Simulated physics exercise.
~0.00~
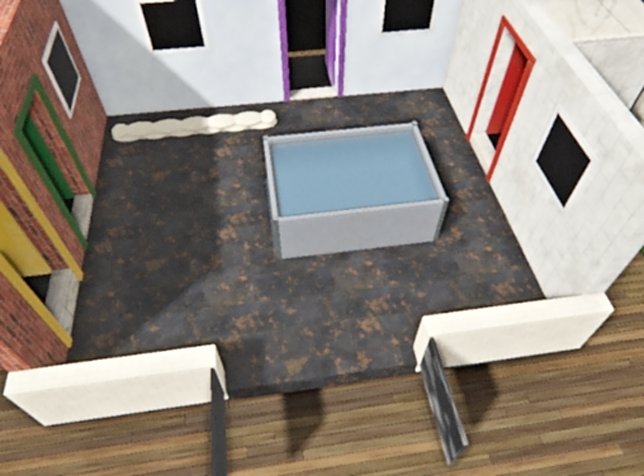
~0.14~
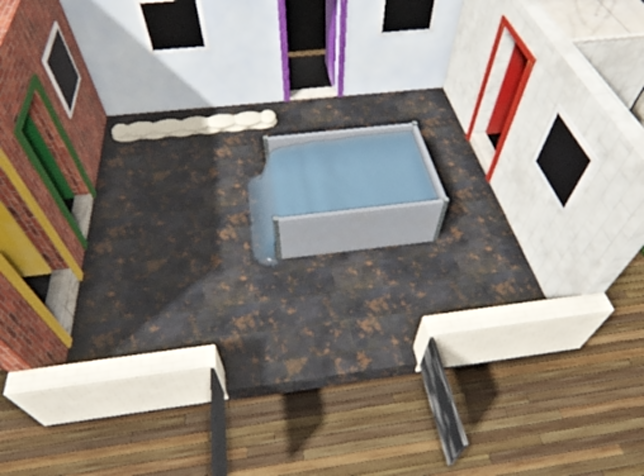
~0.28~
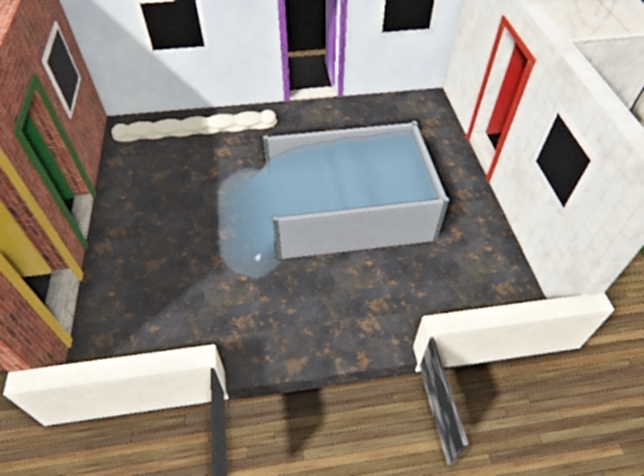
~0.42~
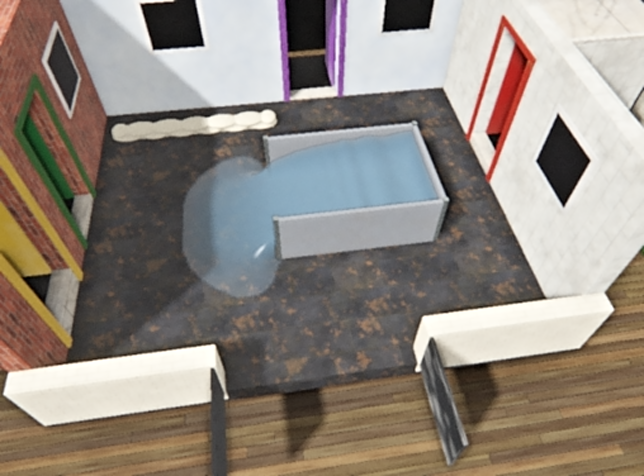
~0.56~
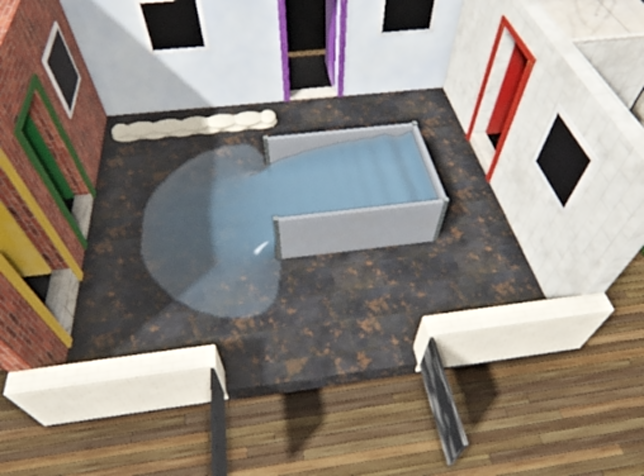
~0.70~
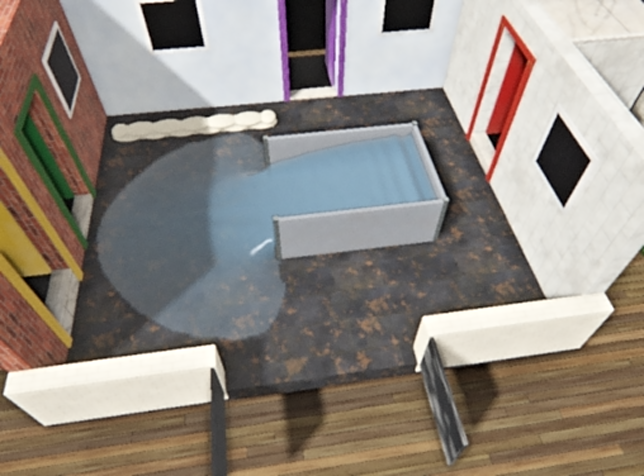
Walled yard with coloured doorways, water pouring from the left end of a raised tank and spreading across the dark floor.
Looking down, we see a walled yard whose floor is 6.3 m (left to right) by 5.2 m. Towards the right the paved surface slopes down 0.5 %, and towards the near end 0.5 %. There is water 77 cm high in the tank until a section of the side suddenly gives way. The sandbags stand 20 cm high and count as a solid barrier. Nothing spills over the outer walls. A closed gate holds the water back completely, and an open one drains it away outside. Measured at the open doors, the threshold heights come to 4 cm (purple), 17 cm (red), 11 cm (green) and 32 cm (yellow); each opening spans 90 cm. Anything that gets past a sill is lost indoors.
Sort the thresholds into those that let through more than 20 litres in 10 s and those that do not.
Sorted: Purple door does not; red door does not; green door lets more through; yellow door does not.
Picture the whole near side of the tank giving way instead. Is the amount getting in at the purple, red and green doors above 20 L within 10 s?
The purple door comes out less than that, the red door less than that and the green door less than that.
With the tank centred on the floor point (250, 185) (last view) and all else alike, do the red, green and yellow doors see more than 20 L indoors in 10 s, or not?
With respect to that limit, red ends up inside it, green ends up outside it, yellow ends up inside it.
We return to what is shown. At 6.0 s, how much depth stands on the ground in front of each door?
In cm: Purple 4, red 4, green 9, yellow 11.
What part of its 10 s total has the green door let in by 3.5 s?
Roughly 90%.
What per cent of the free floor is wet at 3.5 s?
Roughly 55 % of the floor.
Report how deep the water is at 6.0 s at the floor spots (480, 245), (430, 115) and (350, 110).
Around 3 cm, 3 cm and 3 cm.
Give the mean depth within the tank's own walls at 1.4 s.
It averages close to 41 centimetres.
After 1.4 s water covers 35 % of the floor and is deepest (34 cm) near (84, 260); purple door not reached, red door not reached, green door 26 cm at the sill, 78 L in, yellow door 27 cm at the sill, 0 L in.
After 2.2 s water covers 40 % of the floor and is deepest (46 cm) near (62, 394); purple door not reached, red door not reached, green door 34 cm at the sill, 212 L in, yellow door 30 cm at the sill, 0 L in.
After 3.5 s water covers 55 % of the floor and is deepest (26 cm) near (84, 260); purple door not reached, red door not reached, green door 22 cm at the sill, 340 L in, yellow door 21 cm at the sill, 1 L in.
After 6.0 s water covers 90 % of the floor and is deepest (16 cm) near (558, 325); purple door 4 cm at the sill, 1 L in, red door 4 cm at the sill, 0 L in, green door 9 cm at the sill, 384 L in, yellow door 11 cm at the sill, 1 L in.
After 10.0 s water covers 95 % of the floor and is deepest (12 cm) near (495, 196); purple door 2 cm at the sill, 1 L in, red door 10 cm at the sill, 0 L in, green door 5 cm at the sill, 385 L in, yellow door 6 cm at the sill, 1 L in.
